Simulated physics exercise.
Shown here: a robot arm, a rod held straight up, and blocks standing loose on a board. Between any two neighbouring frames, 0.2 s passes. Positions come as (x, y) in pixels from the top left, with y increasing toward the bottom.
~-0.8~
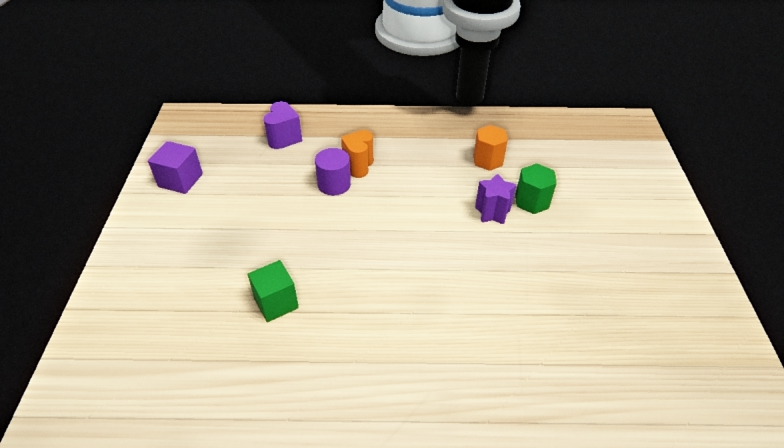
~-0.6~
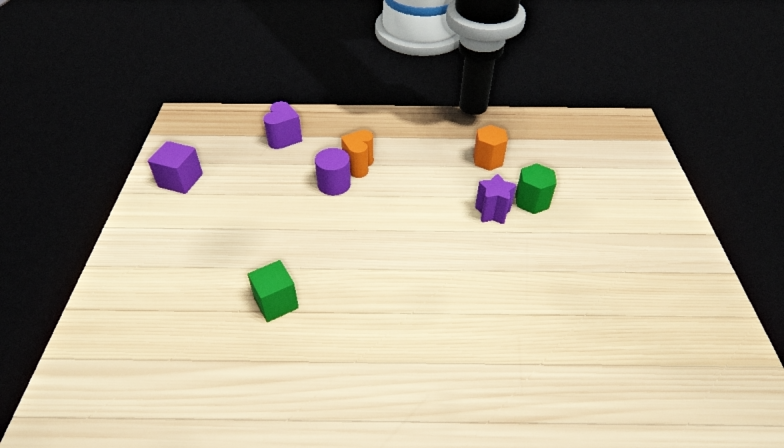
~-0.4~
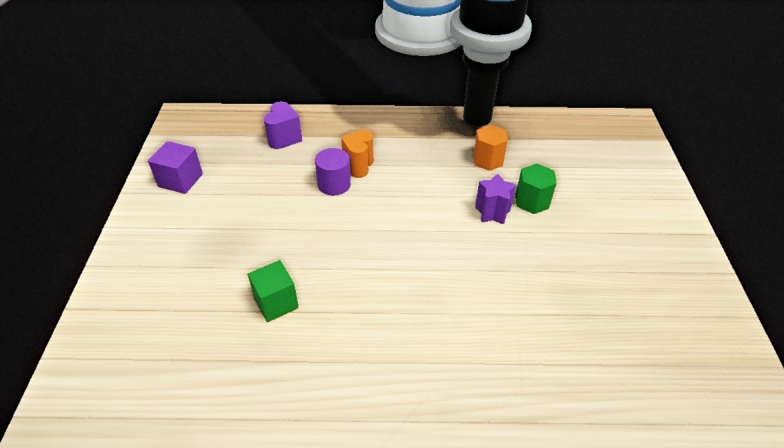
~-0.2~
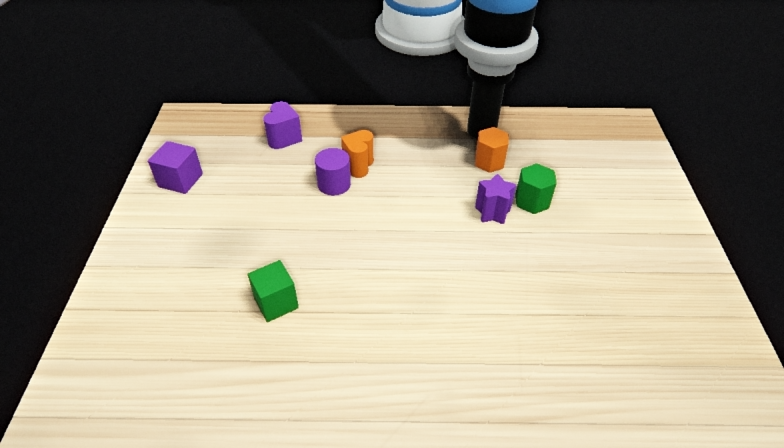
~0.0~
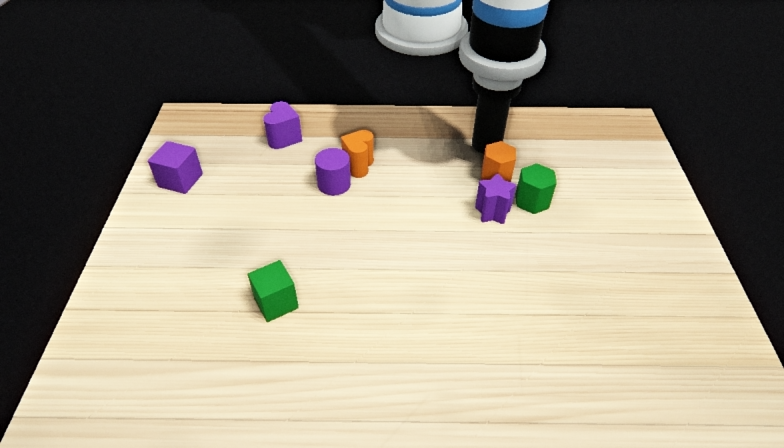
A pale wooden board against a black background is seen from above and in front, the camera still. Purple, orange and green blocks stand across its far half, with a green cube nearer on the left and a white, black and blue robot arm at the back. The arm's black rod moves forward and slightly right, then pushes the orange hexagonal block a short way toward the purple star.
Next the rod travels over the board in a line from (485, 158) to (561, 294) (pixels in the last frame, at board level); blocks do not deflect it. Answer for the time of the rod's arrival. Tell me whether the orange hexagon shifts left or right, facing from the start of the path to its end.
Off to the right side.
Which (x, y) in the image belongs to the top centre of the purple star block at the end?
It ends at (492, 213).
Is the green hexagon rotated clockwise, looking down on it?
Going by the path, no.
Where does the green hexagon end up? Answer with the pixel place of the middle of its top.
About (557, 190).
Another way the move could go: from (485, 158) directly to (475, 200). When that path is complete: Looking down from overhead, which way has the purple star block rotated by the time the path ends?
Viewed from above, clockwise.
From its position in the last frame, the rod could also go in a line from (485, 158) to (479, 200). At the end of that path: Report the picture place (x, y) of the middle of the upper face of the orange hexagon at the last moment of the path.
The middle of the upper face of the orange hexagon will lie at about (514, 187) in the picture.
On the path given first. One third of the way, rod (509, 185); purple star block (493, 207), turned 15° clockwise; orange hexagon (518, 195), turned 25° clockwise; green hexagon (551, 187), turned 65° anticlockwise.
Two thirds of the way, rod (535, 229); purple star block (492, 213), turned 35° clockwise; orange hexagon (542, 244), turned 35° clockwise; green hexagon (557, 190), turned 80° anticlockwise.
At the end, rod (566, 281); purple star block (492, 213), turned 35° clockwise; orange hexagon (557, 296), turned 65° clockwise; green hexagon (557, 190), turned 80° anticlockwise.
